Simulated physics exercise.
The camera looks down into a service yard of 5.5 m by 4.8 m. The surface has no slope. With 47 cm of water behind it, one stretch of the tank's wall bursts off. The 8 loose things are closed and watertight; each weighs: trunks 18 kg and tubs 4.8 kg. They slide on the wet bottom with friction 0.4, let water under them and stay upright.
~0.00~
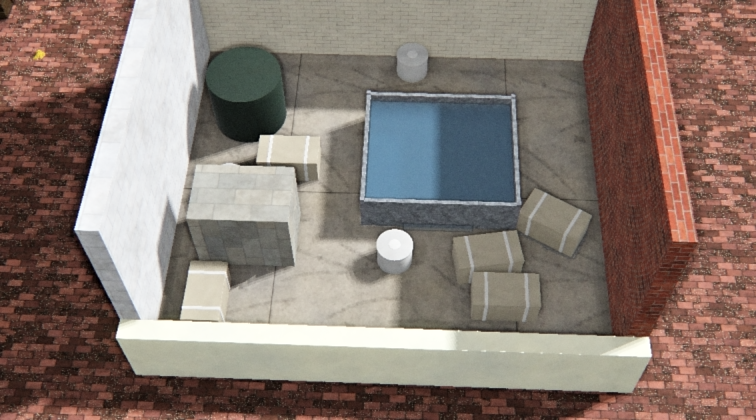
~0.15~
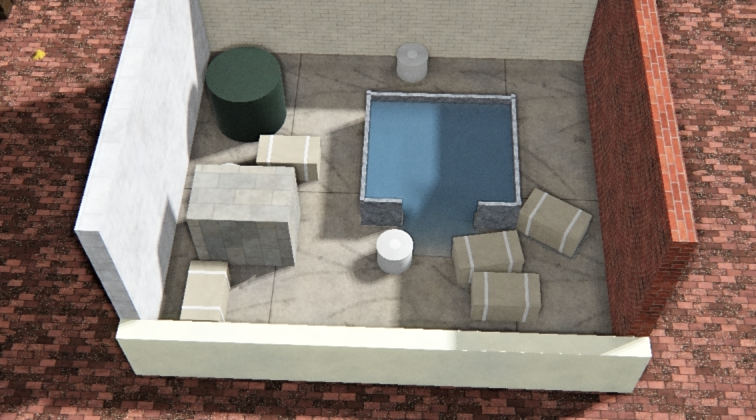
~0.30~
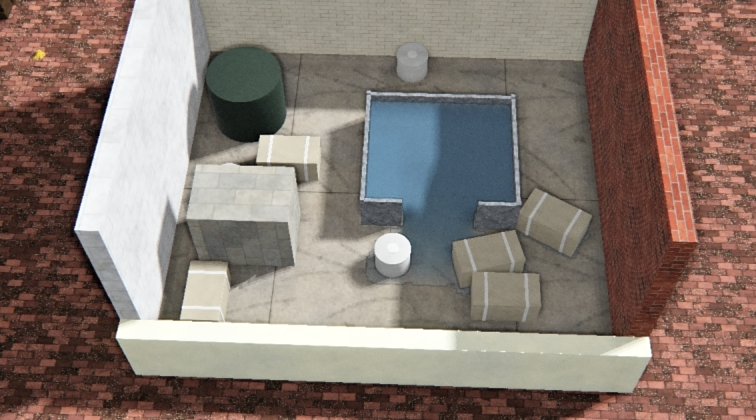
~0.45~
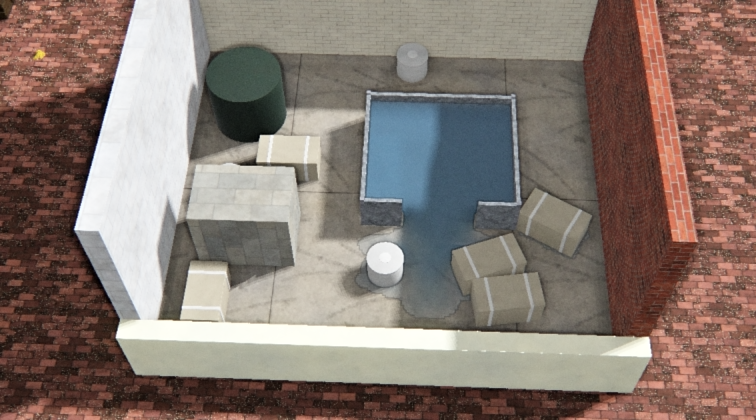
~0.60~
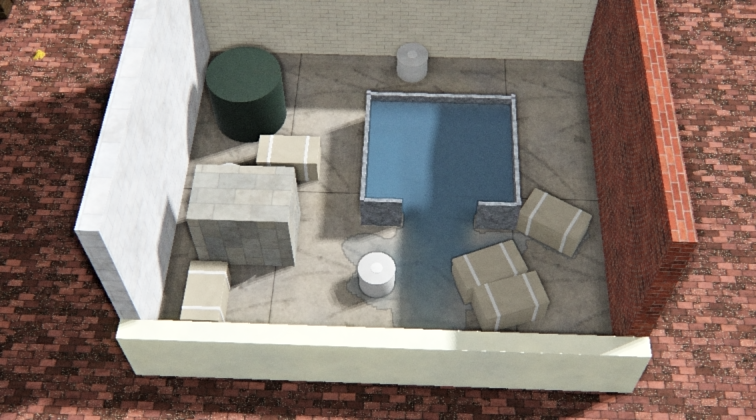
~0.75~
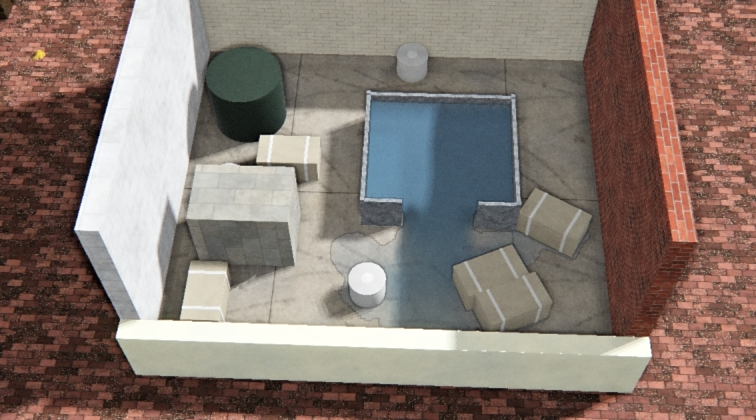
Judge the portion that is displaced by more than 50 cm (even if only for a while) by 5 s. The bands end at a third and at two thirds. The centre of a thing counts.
Share: Between one and two thirds.
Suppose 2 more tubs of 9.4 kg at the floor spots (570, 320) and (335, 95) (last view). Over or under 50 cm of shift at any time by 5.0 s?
In that order: Over, less.
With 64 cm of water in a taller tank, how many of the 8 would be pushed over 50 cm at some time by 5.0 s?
Then 4.
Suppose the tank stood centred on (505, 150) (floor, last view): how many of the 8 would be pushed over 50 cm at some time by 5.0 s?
In that case 4 of them.
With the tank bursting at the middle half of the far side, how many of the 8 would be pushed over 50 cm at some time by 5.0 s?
In that case 2 of them.
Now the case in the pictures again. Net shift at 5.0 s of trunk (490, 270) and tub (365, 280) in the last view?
In turn: 80 cm, 200 cm.
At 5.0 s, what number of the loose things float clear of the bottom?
At that moment 4.
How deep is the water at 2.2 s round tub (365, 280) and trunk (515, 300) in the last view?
Roughly 9 and 14 cm.
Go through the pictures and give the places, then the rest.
The first picture shows a tub at (395, 245) rests on the ground; a trunk at (488, 249) rests on the ground; water covers 3.3 m2; 0 of 8 have shifted.
The second picture shows a tub at (395, 245) rests on the ground; a trunk at (488, 249), on the bottom; 3.7 m2 under water; 0 of 8 have shifted.
The third picture shows a tub at (393, 248) rests on the ground, 6 cm from its start; a trunk at (489, 251) rests on the ground; 4.0 m2 under water; 1 of 8 have shifted.
The fourth picture shows a tub at (385, 258) rests on the ground, 23 cm from its start; a trunk at (489, 257), on the bottom, 11 cm from its start; water covers 4.6 m2; 2 of 8 have shifted.
The fifth picture shows a tub at (377, 268), on the bottom, 40 cm from its start; a trunk at (490, 264) rests on the ground, 21 cm from its start; 5.4 m2 under water; 3 of 8 have shifted.
The sixth picture shows a tub at (367, 279) rests on the ground, 58 cm from its start; a trunk at (491, 270) rests on the ground, 29 cm from its start; water covers 6.1 m2; 3 of 8 have shifted.
After 1.1 s 1 of 8 are over 50 cm from their spots; 0 afloat.
After 2.2 s 3 of 8 are over 50 cm from their spots; 2 afloat.
After 3.5 s 4 of 8 are over 50 cm from their spots; 4 afloat.
After 5.0 s 4 of 8 are over 50 cm from their spots, and 4 have been at some point; 4 afloat.
